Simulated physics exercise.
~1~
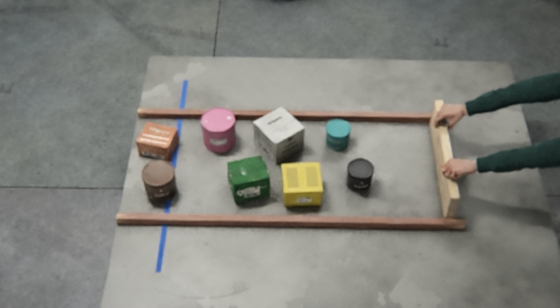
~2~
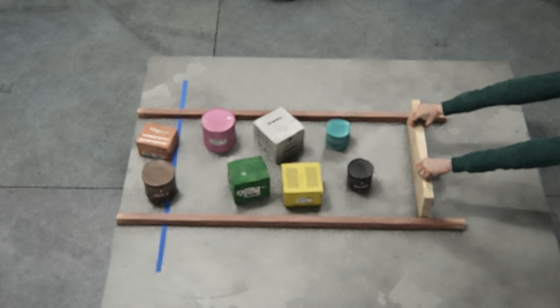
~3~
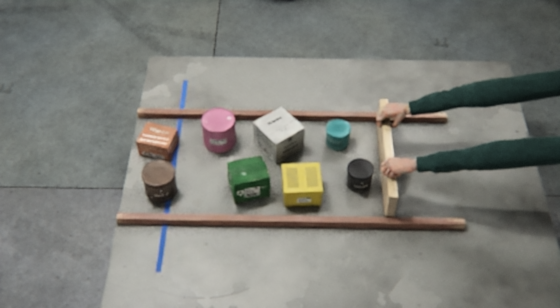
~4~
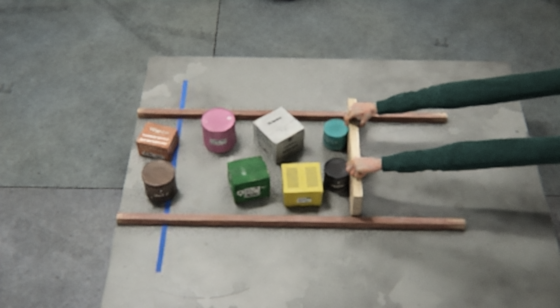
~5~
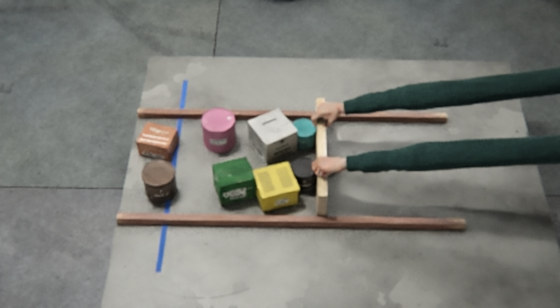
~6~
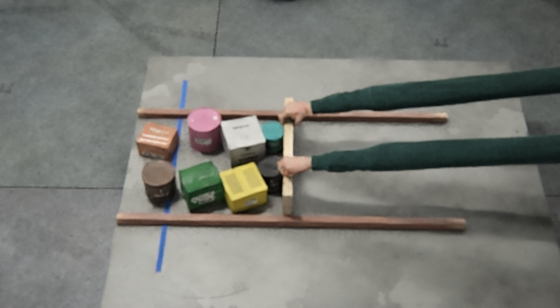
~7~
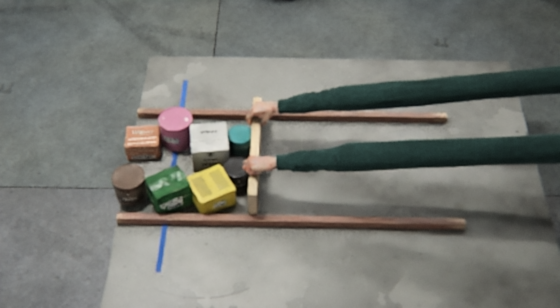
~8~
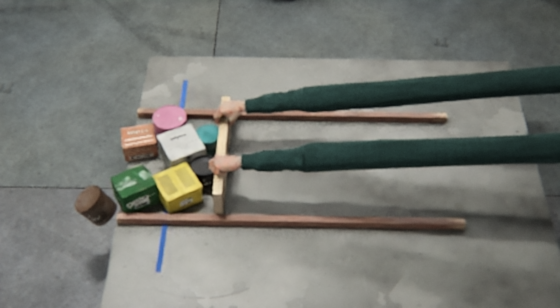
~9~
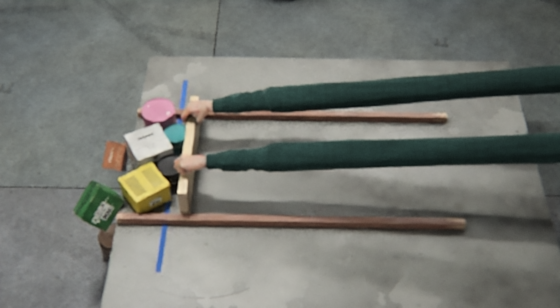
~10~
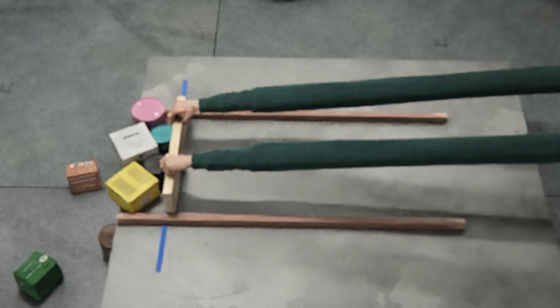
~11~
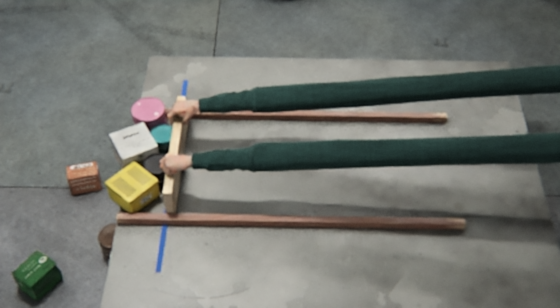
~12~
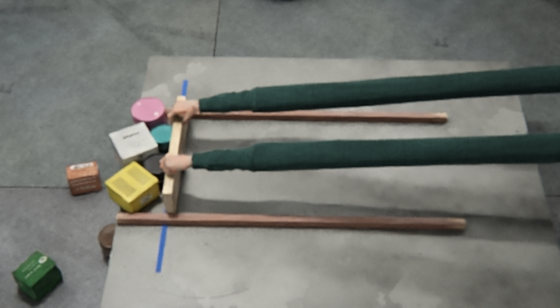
In the video, two hands slide a wooden plank leftward between two rails, pushing a group of boxes and round containers past a blue tape line. The brown container, green box and orange box drop off the platform's left edge, and the plank stops near the tape with the others still aboard.
